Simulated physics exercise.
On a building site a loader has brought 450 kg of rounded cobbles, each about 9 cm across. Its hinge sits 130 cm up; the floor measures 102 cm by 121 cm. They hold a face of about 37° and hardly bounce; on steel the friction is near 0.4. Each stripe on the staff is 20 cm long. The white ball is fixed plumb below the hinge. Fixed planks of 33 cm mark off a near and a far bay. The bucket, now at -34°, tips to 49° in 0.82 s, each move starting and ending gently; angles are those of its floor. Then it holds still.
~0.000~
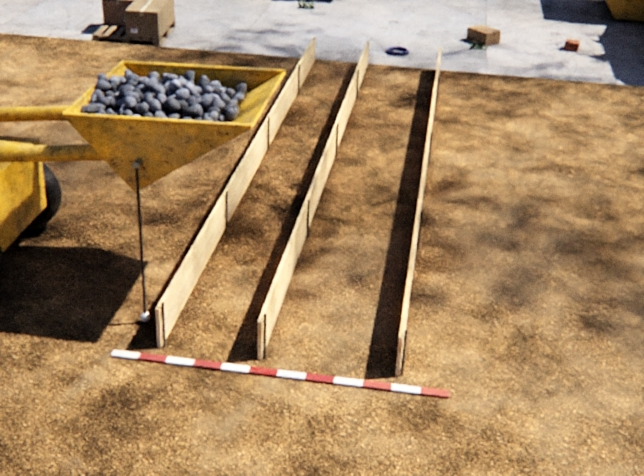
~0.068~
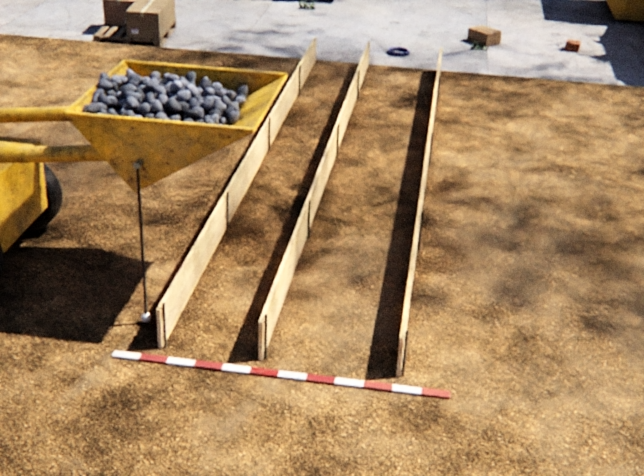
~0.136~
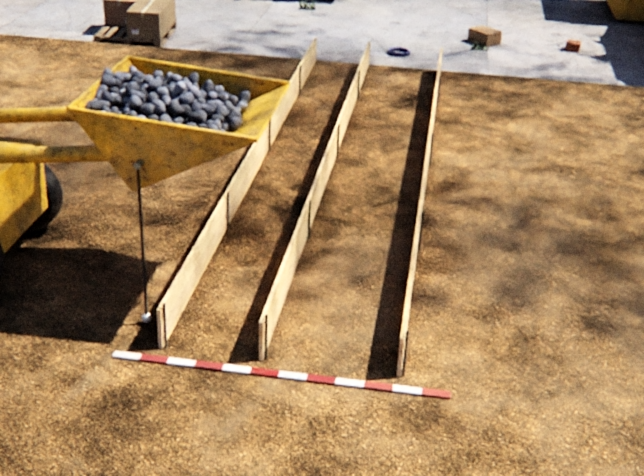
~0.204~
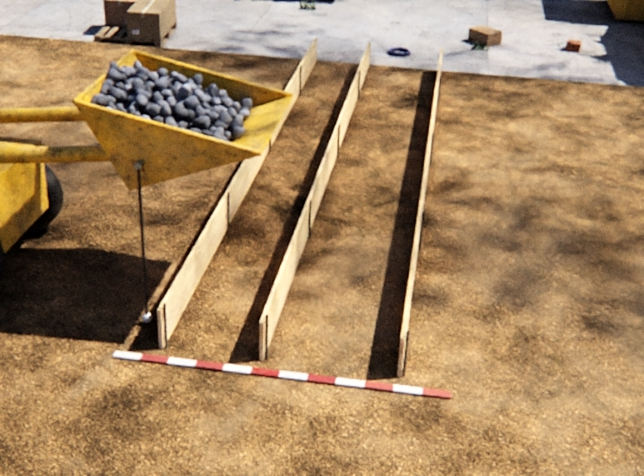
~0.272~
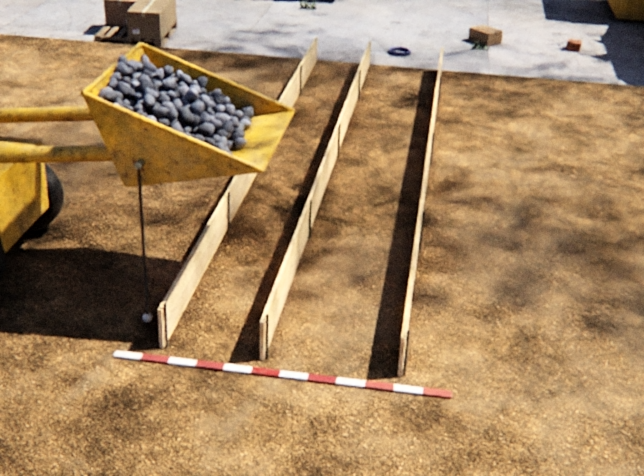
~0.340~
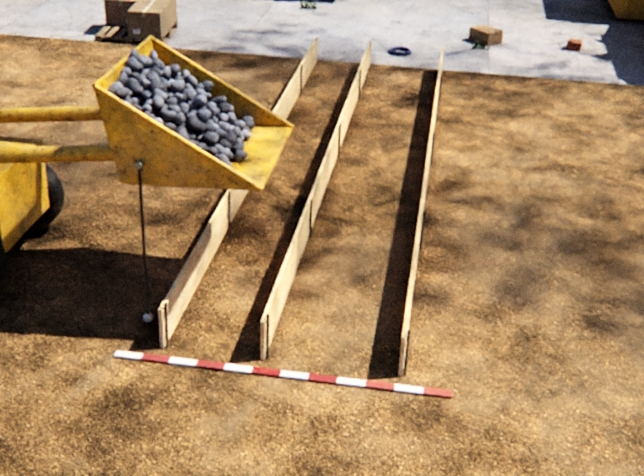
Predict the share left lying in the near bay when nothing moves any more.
Roughly 90 per cent ends in the near bay.
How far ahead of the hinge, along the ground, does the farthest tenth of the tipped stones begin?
Roughly 90 cm ahead of it.
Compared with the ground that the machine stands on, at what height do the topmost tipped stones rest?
About 40 cm above it.
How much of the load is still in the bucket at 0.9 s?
It holds some 60 per cent.
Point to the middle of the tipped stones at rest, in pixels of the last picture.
Their middle is at about (255, 280).
After 0.6 s the floor is at 37°; 100 % in the bucket; the foremost stones are at (239, 197).
After 0.9 s the floor is at 49°; 61 % in the bucket, 39 % in the near bay; the foremost stones are at (277, 270).
After 1.3 s the floor is at 49°; 5 % in the bucket, 89 % in the near bay, 6 % in the far bay; the foremost stones are at (333, 299).
After 4.0 s the floor is at 49°; 0 % in the bucket, 91 % in the near bay, 9 % in the far bay; the foremost stones are at (398, 305).
